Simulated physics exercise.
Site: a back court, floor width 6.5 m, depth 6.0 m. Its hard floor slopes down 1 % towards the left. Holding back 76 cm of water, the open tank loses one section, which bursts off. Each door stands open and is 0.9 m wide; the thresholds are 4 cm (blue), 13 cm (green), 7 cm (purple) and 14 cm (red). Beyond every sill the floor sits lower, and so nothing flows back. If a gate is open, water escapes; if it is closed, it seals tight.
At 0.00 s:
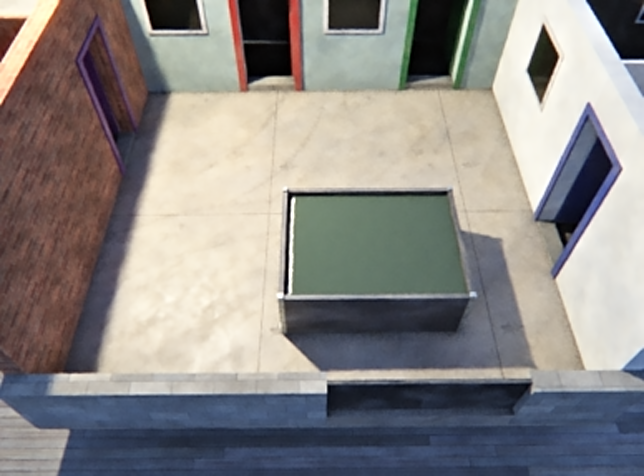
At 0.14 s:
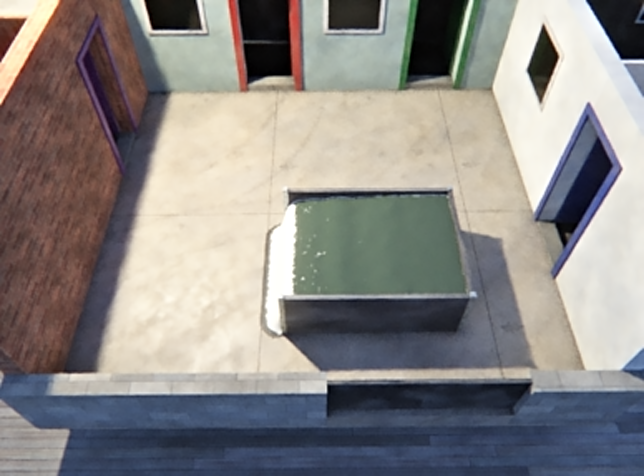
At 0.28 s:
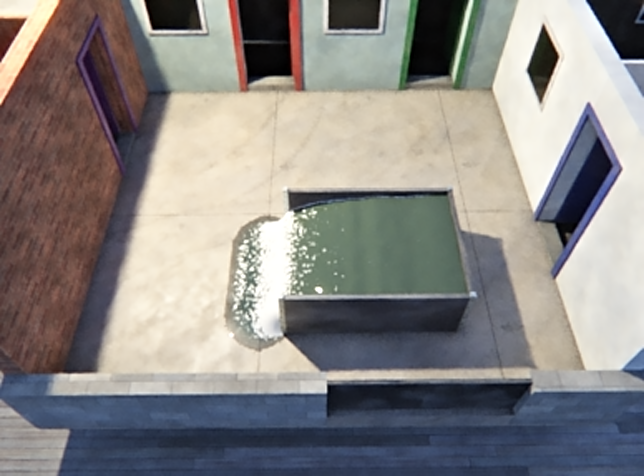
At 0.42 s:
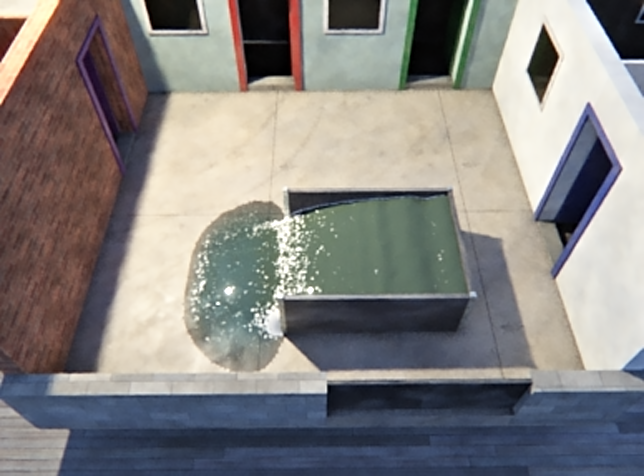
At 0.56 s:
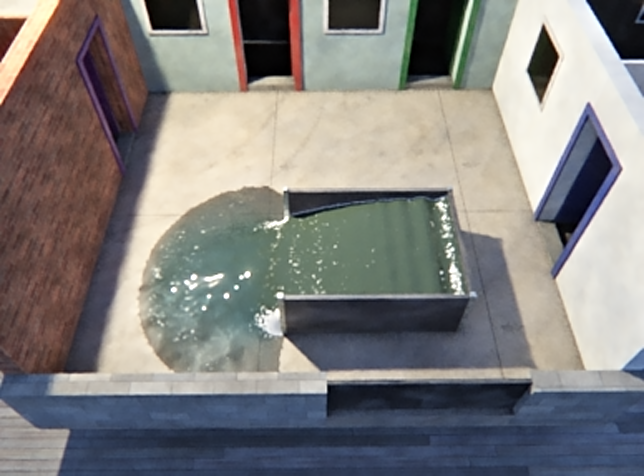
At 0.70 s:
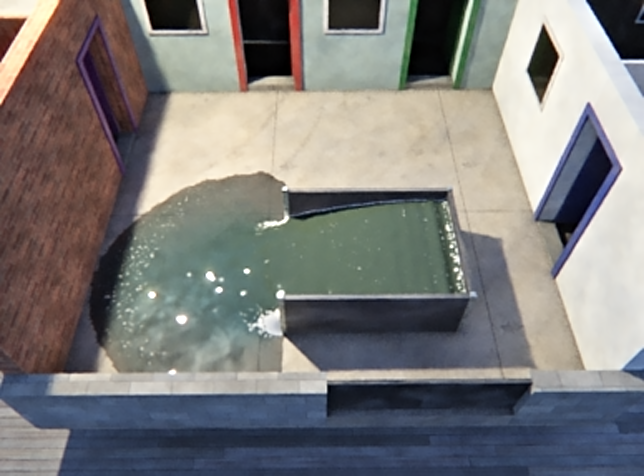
In a walled back court with a brick wall on the left and coloured doorways, a rectangular open tank sits full of still green water. Its left side gives way and water bursts out in white foam. The water spreads leftward over the pale floor in a widening rounded pool, reaching the brick wall's base.
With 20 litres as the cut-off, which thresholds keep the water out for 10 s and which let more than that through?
Over 10 s: The blue door lets too much through; the green door holds it off; the purple door lets too much through; the red door holds it off.
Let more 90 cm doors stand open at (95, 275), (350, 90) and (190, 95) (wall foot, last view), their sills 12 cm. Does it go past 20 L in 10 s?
More, less, more.
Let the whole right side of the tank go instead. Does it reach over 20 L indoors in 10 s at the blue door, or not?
So for blue: Yes.
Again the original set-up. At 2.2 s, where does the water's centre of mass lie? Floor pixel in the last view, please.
Centre: Roughly (215, 270) px.
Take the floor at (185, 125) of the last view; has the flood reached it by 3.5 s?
By then the spot is drenched.
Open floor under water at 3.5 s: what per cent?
Around 45 per cent.
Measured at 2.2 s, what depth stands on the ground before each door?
In cm: Blue 0, green 0, purple 16, red 0.
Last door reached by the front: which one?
Door: Blue.
After 1.4 s water covers 30 % of the floor and is deepest (48 cm) near (56, 400); blue door not reached, green door not reached, purple door 5 cm at the sill, 0 L in, red door not reached.
After 2.2 s water covers 35 % of the floor and is deepest (46 cm) near (56, 400); blue door not reached, green door not reached, purple door 16 cm at the sill, 10 L in, red door not reached.
After 3.5 s water covers 45 % of the floor and is deepest (30 cm) near (146, 104); blue door not reached, green door not reached, purple door 13 cm at the sill, 39 L in, red door 10 cm at the sill, 0 L in.
After 6.0 s water covers 80 % of the floor and is deepest (19 cm) near (138, 130); blue door 3 cm at the sill, 0 L in, green door 5 cm at the sill, 0 L in, purple door 12 cm at the sill, 62 L in, red door 14 cm at the sill, 1 L in.
After 10.0 s water covers 100 % of the floor and is deepest (12 cm) near (451, 260); blue door 10 cm at the sill, 38 L in, green door 9 cm at the sill, 0 L in, purple door 10 cm at the sill, 123 L in, red door 7 cm at the sill, 2 L in.
